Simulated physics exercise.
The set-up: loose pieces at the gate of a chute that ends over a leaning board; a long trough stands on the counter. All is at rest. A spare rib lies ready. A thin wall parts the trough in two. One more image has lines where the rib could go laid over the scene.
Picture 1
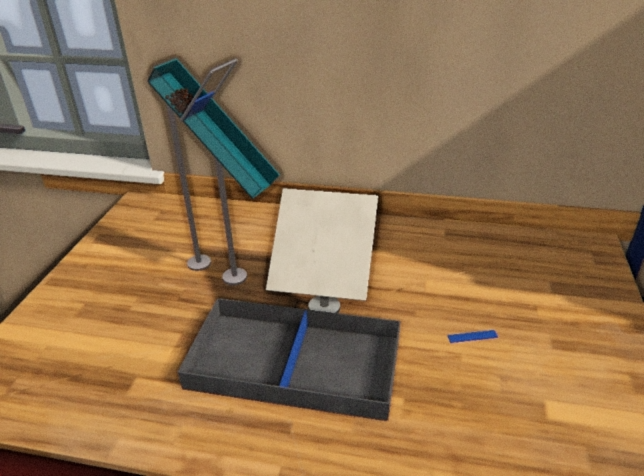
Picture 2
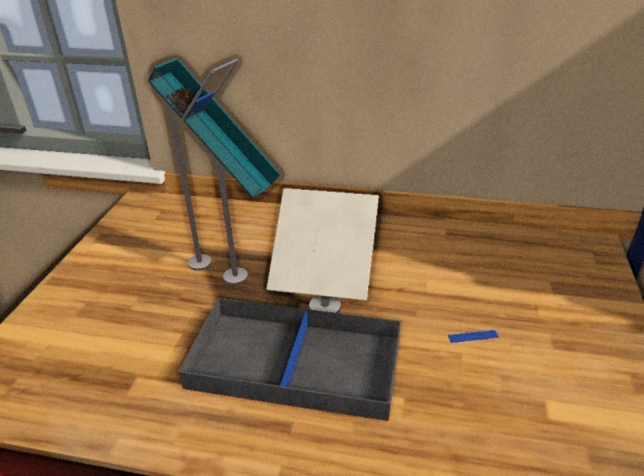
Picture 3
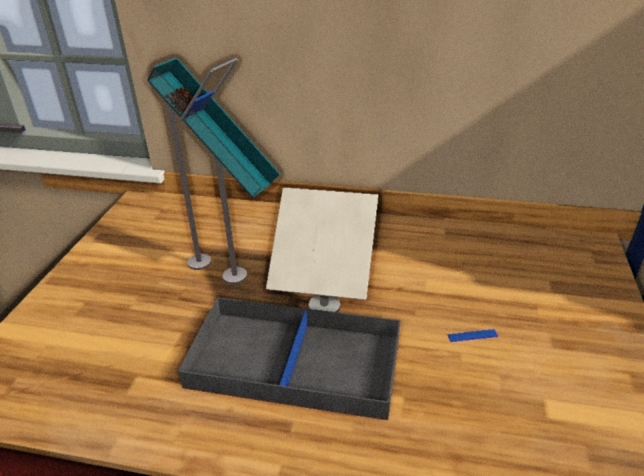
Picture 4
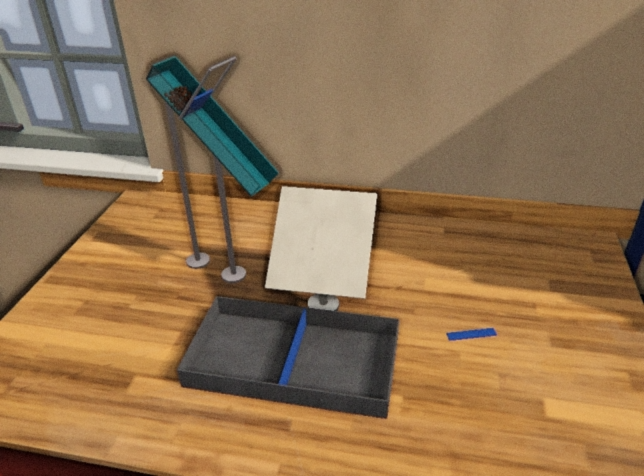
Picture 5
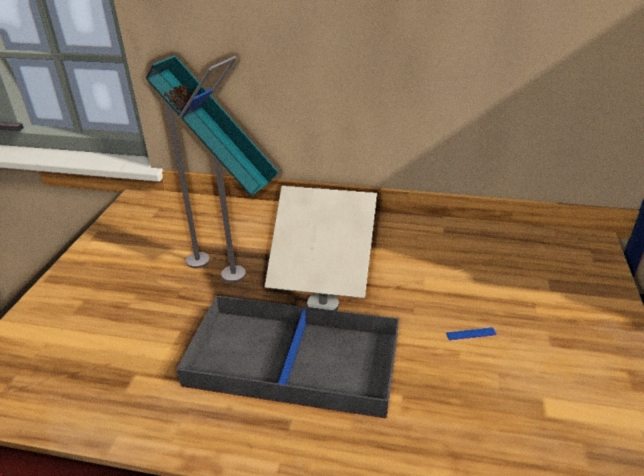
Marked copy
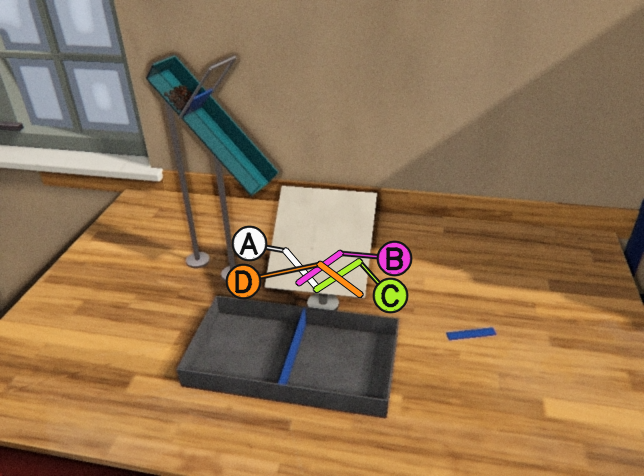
Nothing moves as small brown pieces sit behind a gate in a tilted teal chute.
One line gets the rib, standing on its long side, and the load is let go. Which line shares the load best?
The best line is C.
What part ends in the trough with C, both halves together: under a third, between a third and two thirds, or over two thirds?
Line C gives over two thirds.
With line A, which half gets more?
The right half.
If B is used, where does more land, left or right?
More lands on the left.
On the marked copy, line A from (285, 250) to (317, 287); line B from (340, 253) to (299, 282); line C from (359, 261) to (316, 289); line D from (320, 264) to (360, 294).
With A, of what is caught, only a few in the left half, all but a few in the right.
With B, of what is caught, all but a few in the left half, a small share in the right.
With C, of what is caught, close to half in the left half, close to half in the right.
With D, of what is caught, a small share in the left half, the bulk in the right.
